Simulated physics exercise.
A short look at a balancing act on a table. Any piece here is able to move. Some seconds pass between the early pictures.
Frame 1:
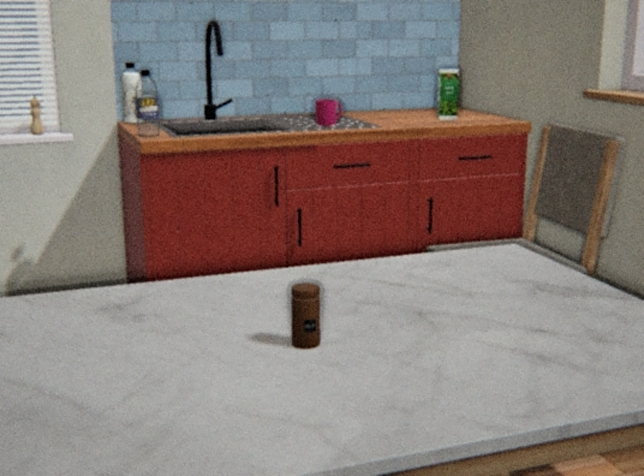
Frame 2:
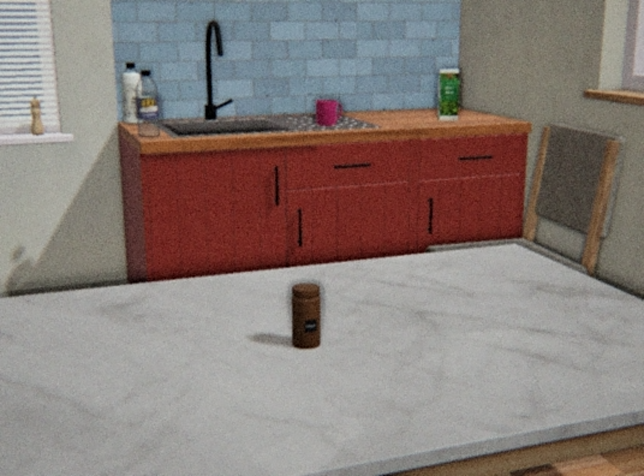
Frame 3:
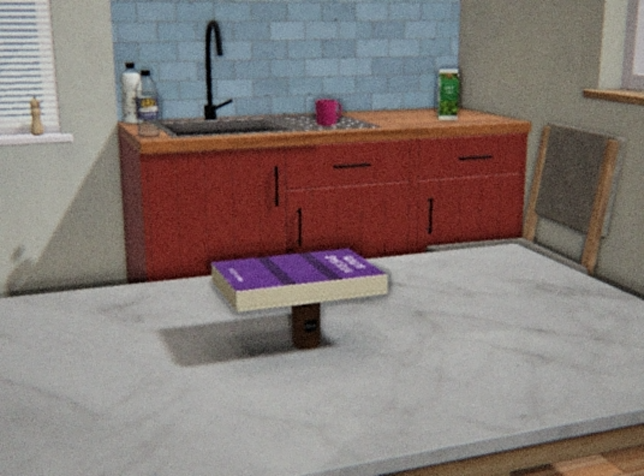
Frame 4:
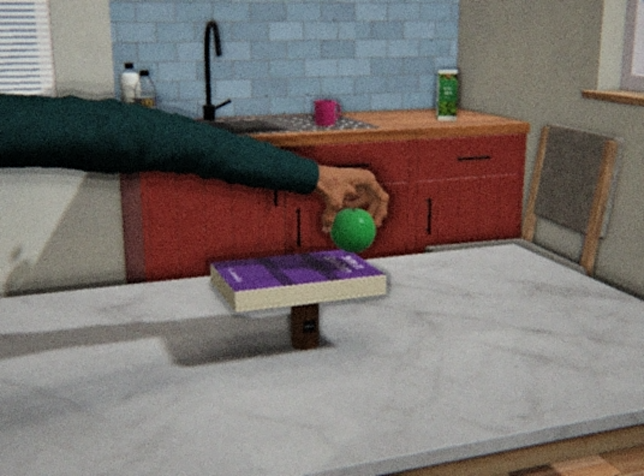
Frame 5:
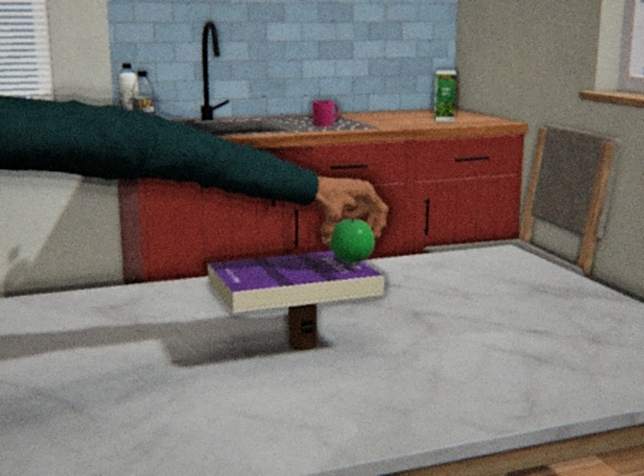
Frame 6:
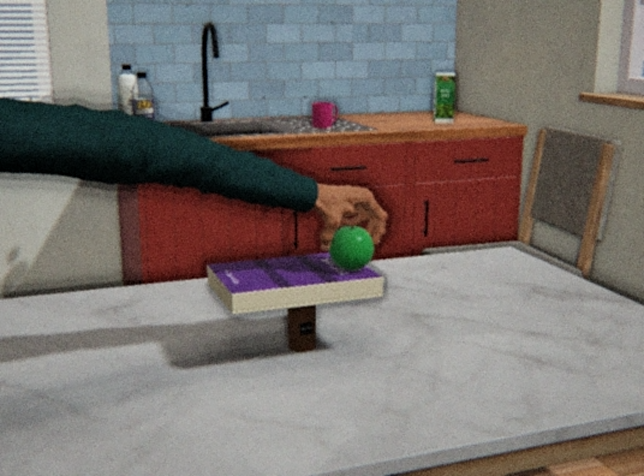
On a marble-topped kitchen table, a small brown shaker stands alone, then a purple book appears balanced across its top. A hand reaches in from the left and lowers a green apple onto the book's right side, still holding it.
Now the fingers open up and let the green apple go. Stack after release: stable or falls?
Watch - it survives it nicely.
Then, 0.30 s past the last view, nothing moves.
Then, 0.70 s past the last view, green apple resting near (351, 249).
Finally, all 3 still in place. Final places as the last picture's camera would see them, green apple near (351, 249). The stack stays up.
